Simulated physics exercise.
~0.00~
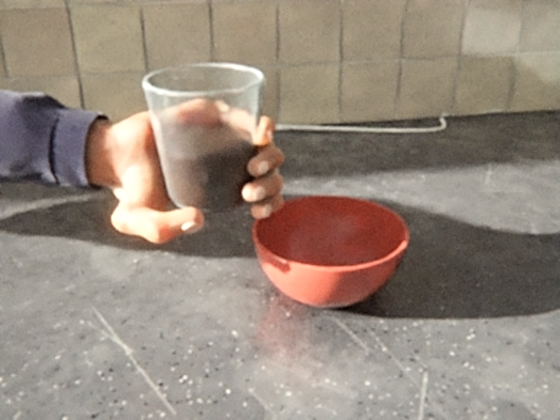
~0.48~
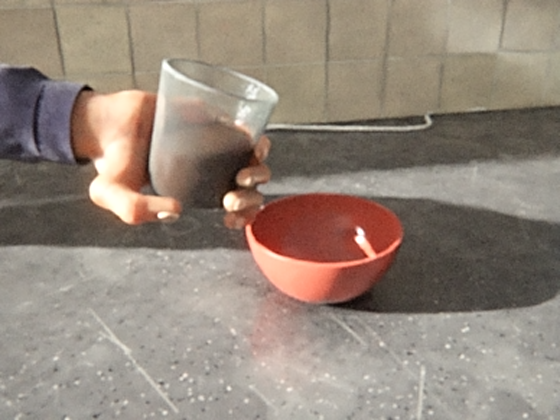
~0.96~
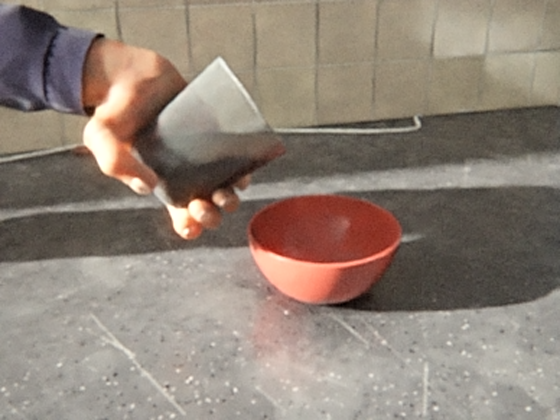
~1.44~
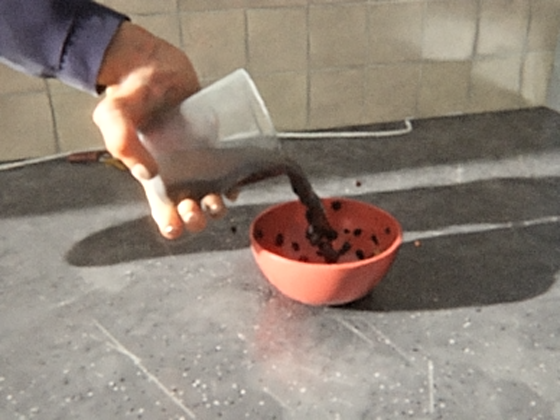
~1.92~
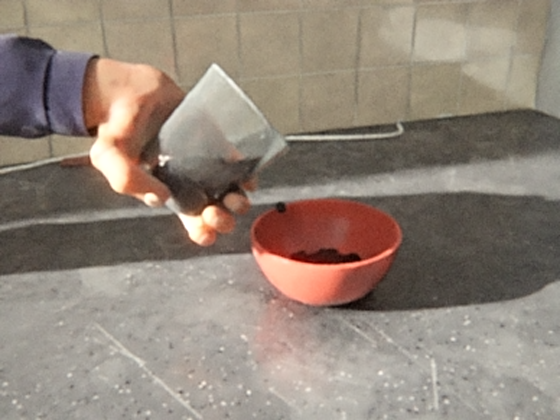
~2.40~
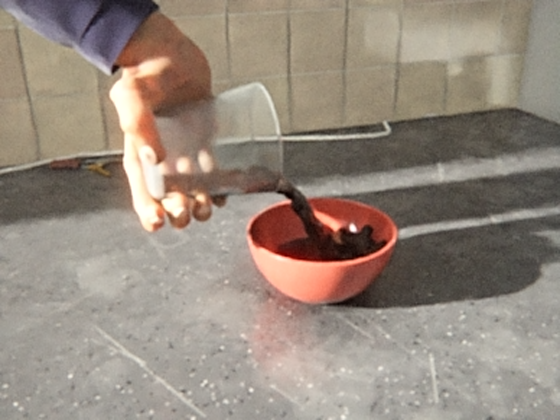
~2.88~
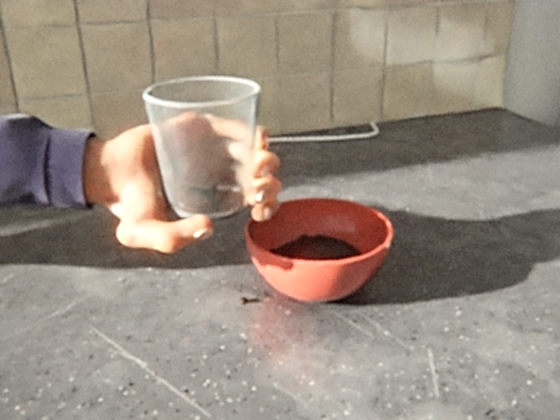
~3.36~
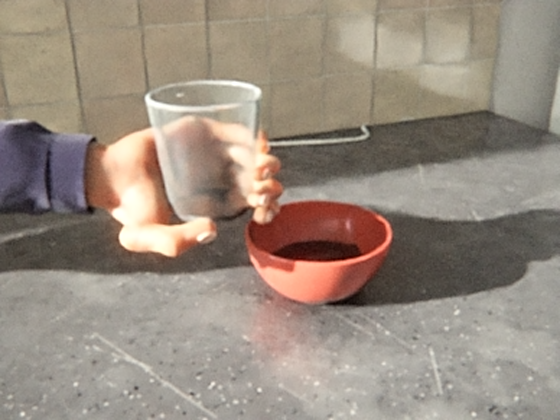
A hand tilting a clear tumbler, pouring dark liquid into a red bowl in two goes, then holding the emptied tumbler upright.
